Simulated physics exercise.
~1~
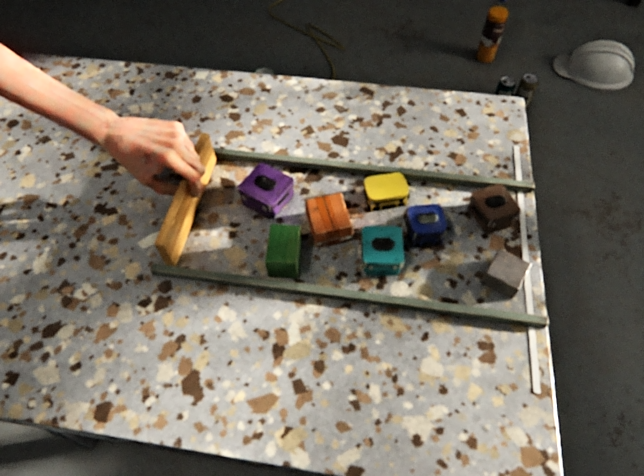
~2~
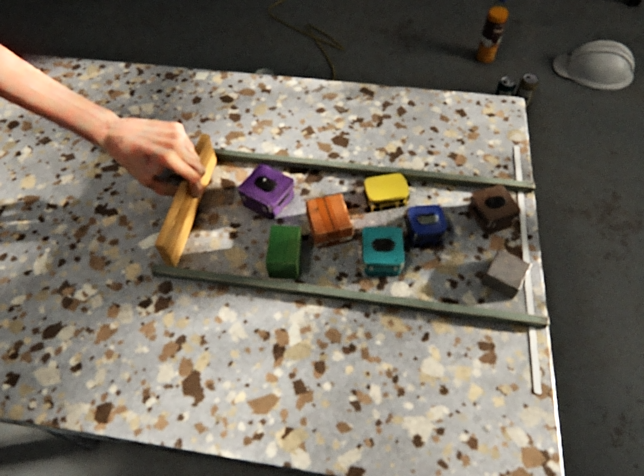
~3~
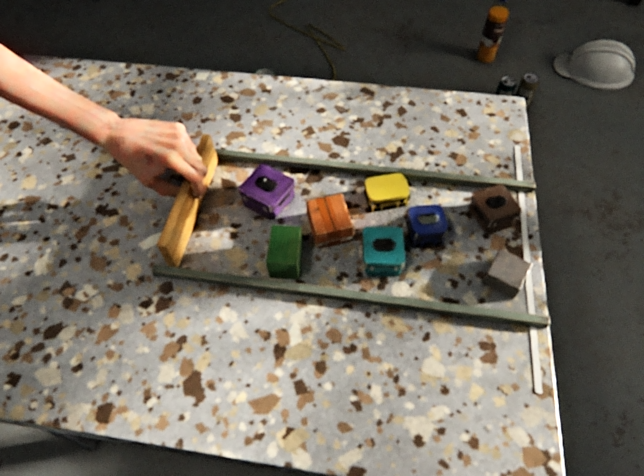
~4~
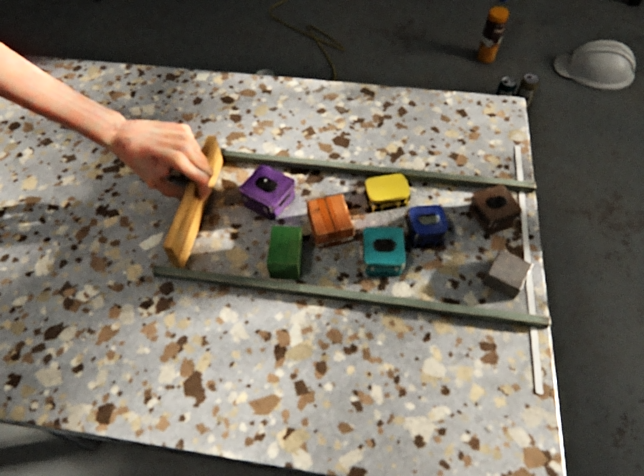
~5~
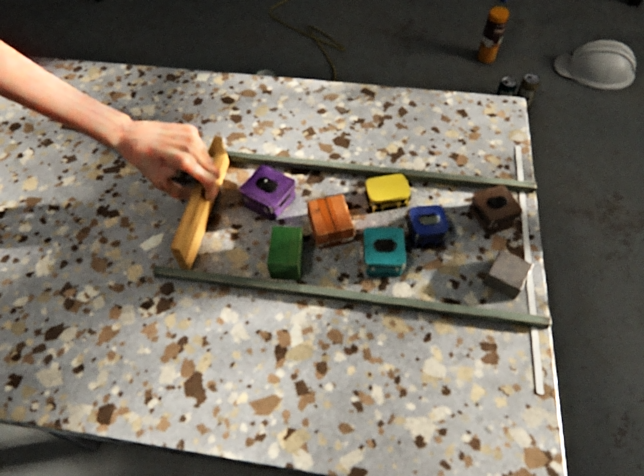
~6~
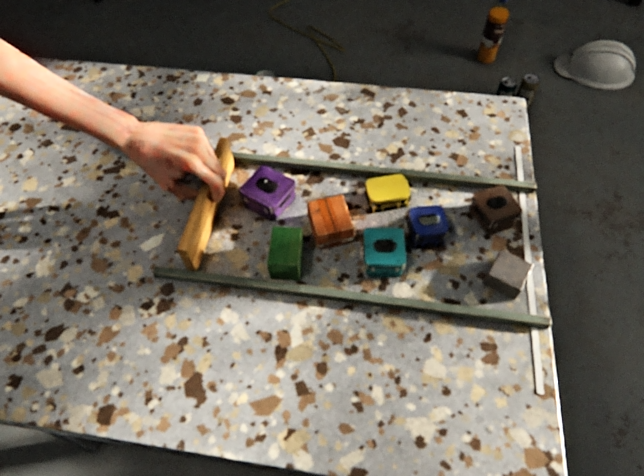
A hand held a wooden board upright at the left end of a channel on a speckled table, then slid it slightly right toward a scatter of colorful little blocks, which stayed still.
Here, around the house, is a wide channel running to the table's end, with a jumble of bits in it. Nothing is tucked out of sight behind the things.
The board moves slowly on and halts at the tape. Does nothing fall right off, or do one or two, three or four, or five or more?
Count them up and five or more have fallen.
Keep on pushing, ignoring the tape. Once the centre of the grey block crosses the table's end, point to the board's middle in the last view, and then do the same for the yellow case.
The middle is at (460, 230) when it's the grey block, and at (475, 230) when it's the yellow case.
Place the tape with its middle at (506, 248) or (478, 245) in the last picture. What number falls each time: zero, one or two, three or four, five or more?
Taking the two tapes in that order, I'd say at least five and three to four.
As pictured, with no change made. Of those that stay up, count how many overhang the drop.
1.
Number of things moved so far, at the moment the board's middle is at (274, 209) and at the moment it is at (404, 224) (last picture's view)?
Moved so far: 2, later 7.
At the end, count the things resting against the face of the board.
The count comes out at 1.
Soon after, none off yet; grey block at rest near (508, 274); brown case at rest near (494, 210); blue case at rest near (427, 227).
After that, none off yet; grey block at rest near (508, 274); brown case moving near (499, 211); blue case displaced about its own width near (467, 226).
And then, one off so far; grey block tilting a little near (560, 280); brown case on its way down near (512, 329); blue case displaced well along near (540, 227).
In the end, the number that fall off is five or more; gone, purple case, orange box, yellow case, turquoise case, blue case, brown case and grey block.
